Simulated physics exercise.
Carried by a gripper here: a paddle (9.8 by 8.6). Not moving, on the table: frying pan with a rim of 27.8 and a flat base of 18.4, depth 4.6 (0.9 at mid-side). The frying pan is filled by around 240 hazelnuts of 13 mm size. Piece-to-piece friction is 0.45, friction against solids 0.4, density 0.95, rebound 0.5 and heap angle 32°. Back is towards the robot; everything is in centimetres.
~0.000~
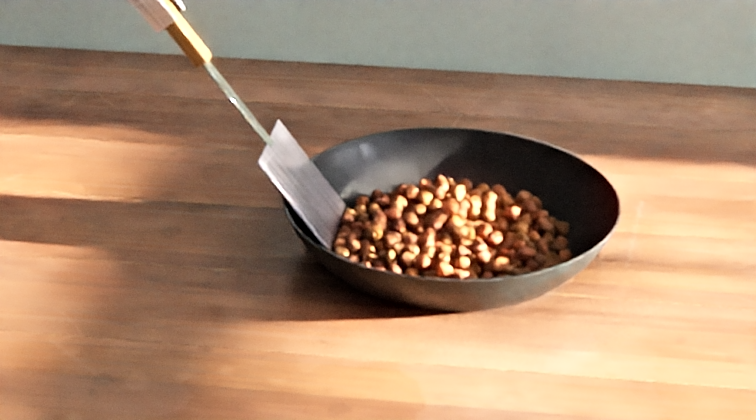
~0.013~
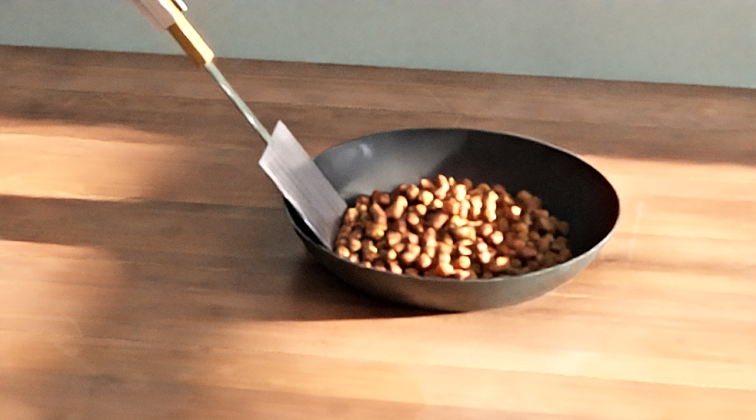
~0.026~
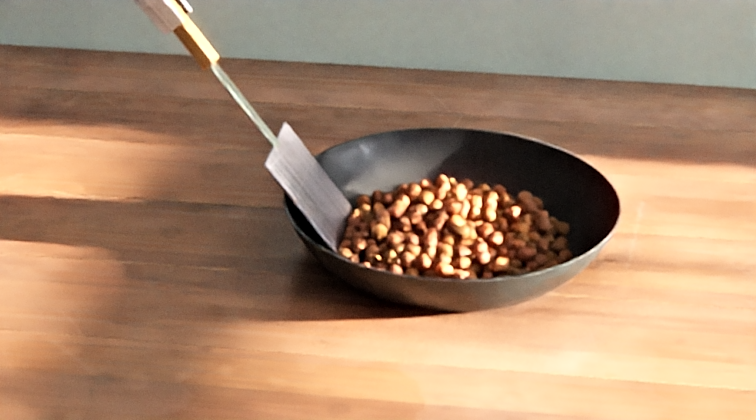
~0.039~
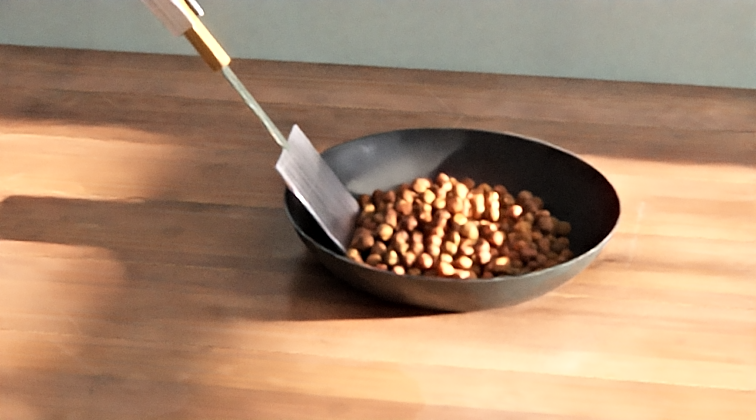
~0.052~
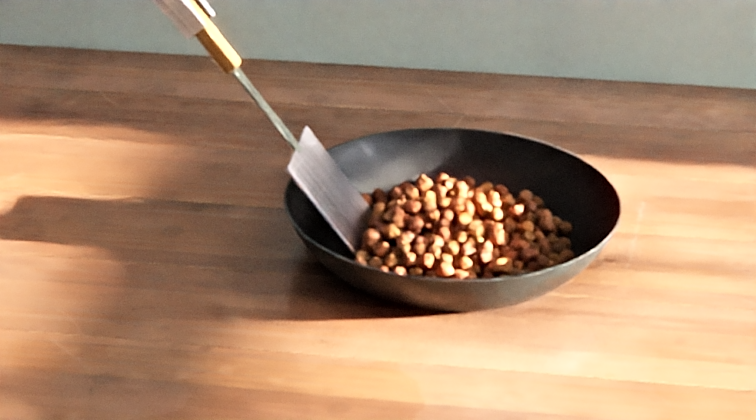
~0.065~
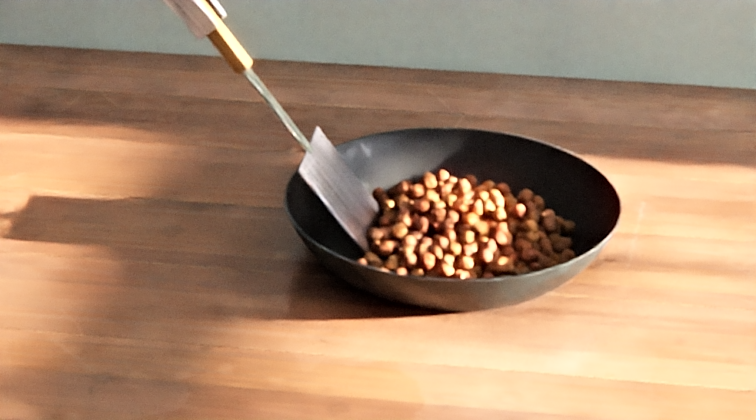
A spatula held by a gripper slowly pushes hazelnuts rightward in a dark frying pan.
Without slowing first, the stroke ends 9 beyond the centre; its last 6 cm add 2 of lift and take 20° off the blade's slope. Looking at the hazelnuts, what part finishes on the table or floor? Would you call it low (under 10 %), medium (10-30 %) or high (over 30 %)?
I would call it low.
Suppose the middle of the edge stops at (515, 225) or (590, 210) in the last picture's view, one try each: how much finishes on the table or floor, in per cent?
Around 0 per cent for the first try and 25 per cent for the second.
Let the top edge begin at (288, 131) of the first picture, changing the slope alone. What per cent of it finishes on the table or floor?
About 0%.
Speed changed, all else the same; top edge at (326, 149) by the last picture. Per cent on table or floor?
About 10 percent.
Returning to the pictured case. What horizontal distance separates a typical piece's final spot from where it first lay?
The figure is about 4 cm.
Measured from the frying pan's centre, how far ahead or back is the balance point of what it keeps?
Some 5.0 cm ahead of the centre.
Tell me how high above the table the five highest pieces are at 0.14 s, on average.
They are some 4 cm up.
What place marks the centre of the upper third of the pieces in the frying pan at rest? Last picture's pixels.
I'd say around pixel (568, 220).
After 0.14 s, sloping 53°, highest piece 4 above the table; 239 in the frying pan.
After 0.22 s, sloping 47°, highest piece 5 above the table; 239 in the frying pan.
After 0.46 s, sloping 33°, highest piece 6 above the table; 235 in the frying pan, 4 on the table or floor.
After 1.51 s, sloping 33°, highest piece 4 above the table; 234 in the frying pan, 5 on the table or floor.
At rest, 234 in the frying pan, 5 on the table or floor. That is 2 % on the table or floor.
